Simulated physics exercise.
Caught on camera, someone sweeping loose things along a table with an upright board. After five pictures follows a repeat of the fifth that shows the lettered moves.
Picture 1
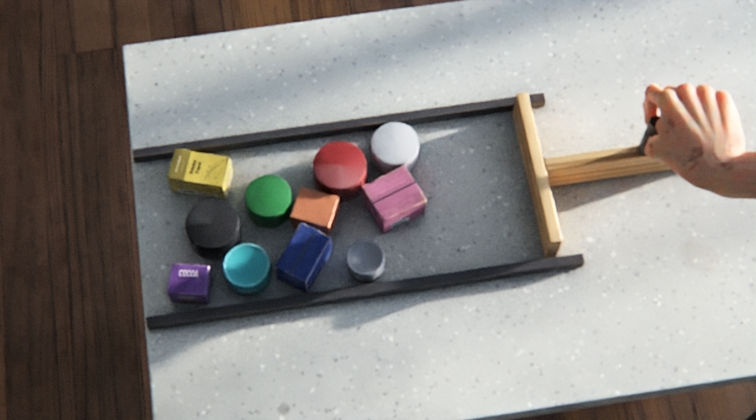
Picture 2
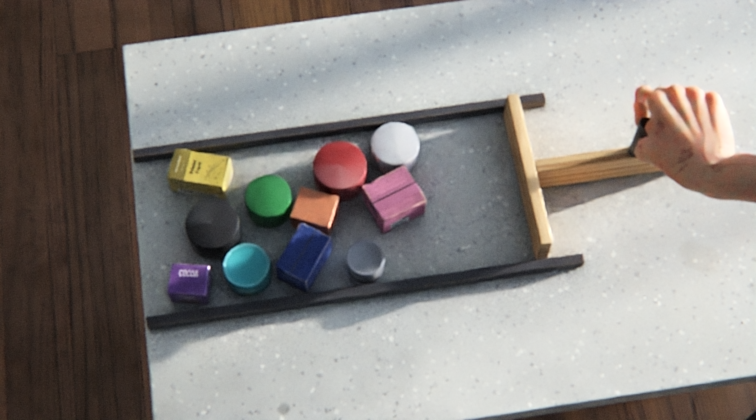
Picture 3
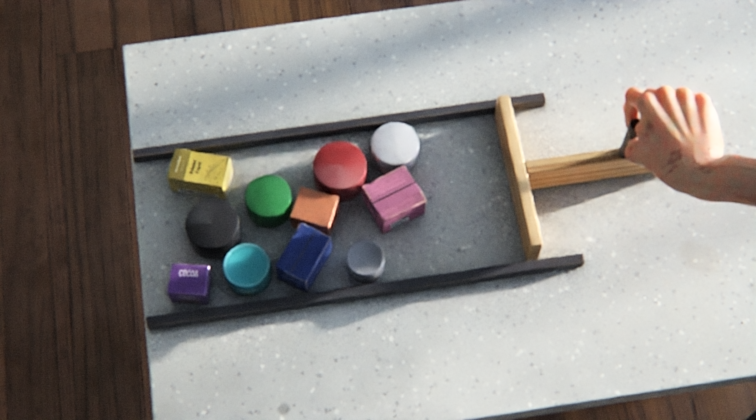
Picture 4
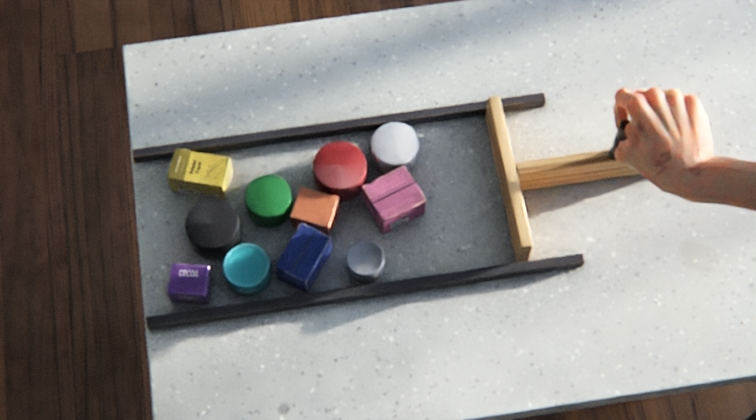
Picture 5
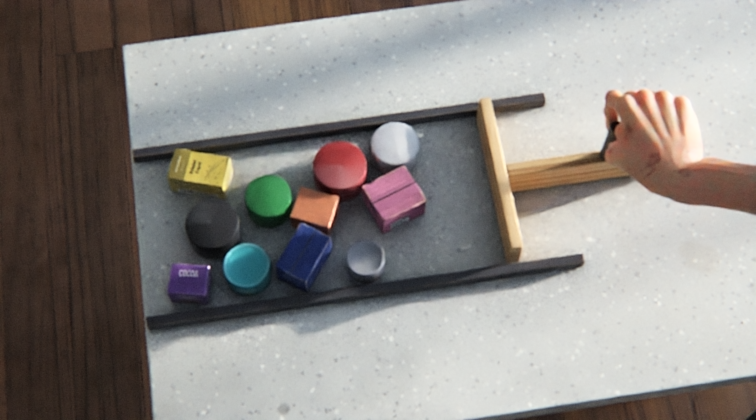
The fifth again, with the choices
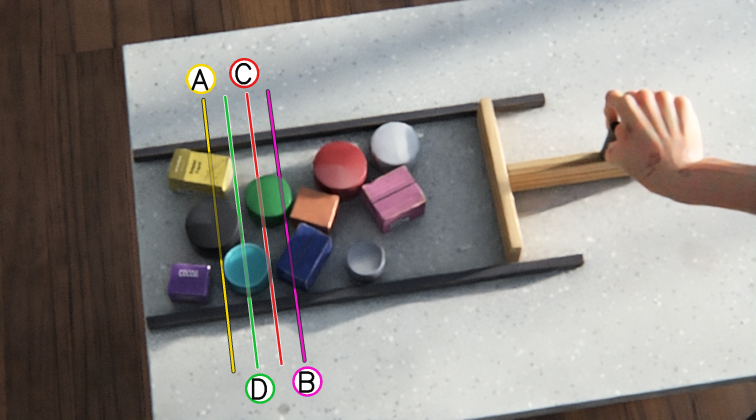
A hand gripping a wooden pusher slid it slowly a short way left between two dark rails, while the colorful boxes and round tins on the speckled table stayed still, untouched by the board.
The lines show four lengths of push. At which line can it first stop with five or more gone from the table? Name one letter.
Line A.
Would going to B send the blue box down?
No.
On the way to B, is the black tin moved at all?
By then, yes.
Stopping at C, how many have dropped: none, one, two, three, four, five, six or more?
By then, two.
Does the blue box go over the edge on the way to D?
By then, no.
On the copy, A at (218, 229); B at (285, 219); C at (263, 222); D at (241, 226).
On A. First, board (399, 185); white tin (361, 152); orange block (311, 217).
Then, board (296, 200); black tin (150, 258); purple packet (161, 296).
Finally, board (218, 211); purple packet over the edge; black tin over the edge; five fallen.
By contrast, B drops none; C drops only two; D drops only four.
